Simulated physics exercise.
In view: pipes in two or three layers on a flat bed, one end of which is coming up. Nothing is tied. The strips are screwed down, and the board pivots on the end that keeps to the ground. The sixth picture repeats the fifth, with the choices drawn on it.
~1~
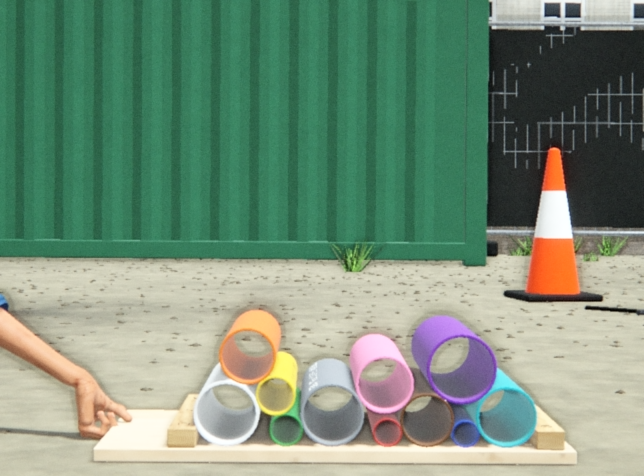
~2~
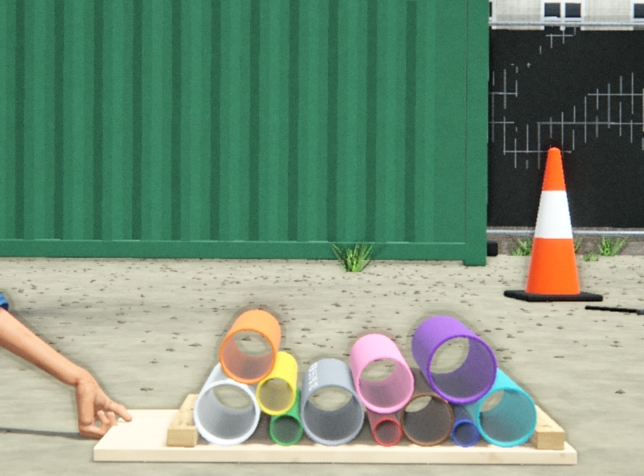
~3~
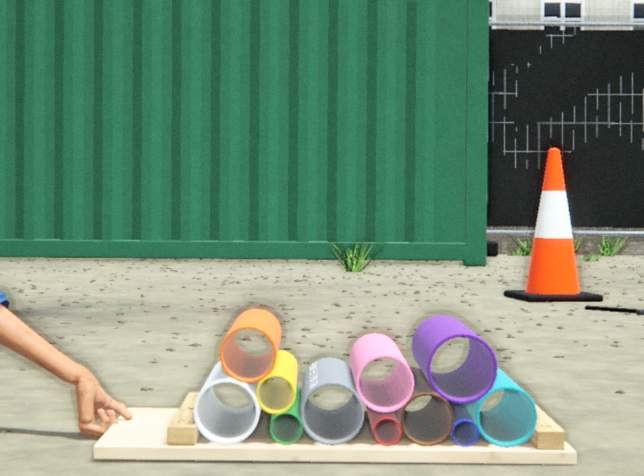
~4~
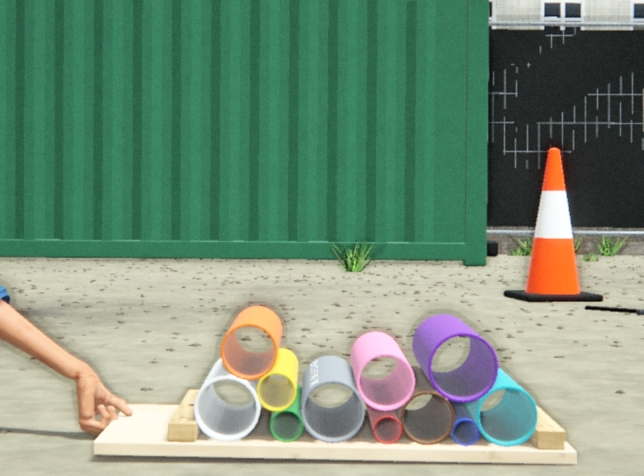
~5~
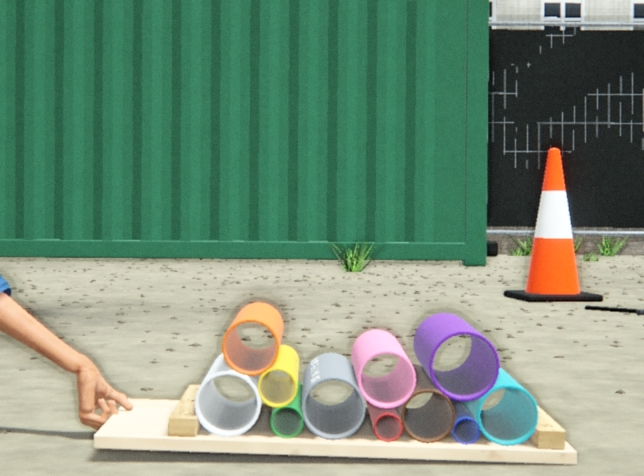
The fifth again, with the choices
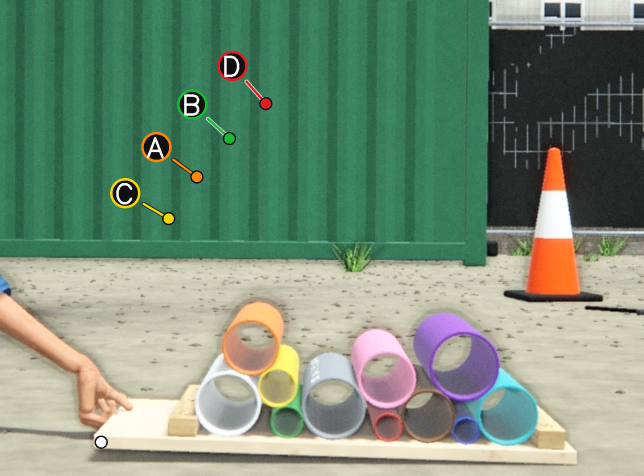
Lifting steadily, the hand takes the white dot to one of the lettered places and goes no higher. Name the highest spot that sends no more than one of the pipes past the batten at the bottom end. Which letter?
Lift it to A and no more.
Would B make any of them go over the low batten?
At B: Yes.
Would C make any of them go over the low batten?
No.
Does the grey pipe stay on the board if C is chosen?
Yes, with C.
On the marked copy, A at (197, 177); B at (230, 139); C at (169, 219); D at (266, 103); the white dot at (102, 442).
With A. Early on, board at 20°.
Further on, board at 36°.
At the end, board at 36°, none over the low batten.
As for the rest, B three over the low batten (purple, pink, orange); C none over the low batten; D nine over the low batten.
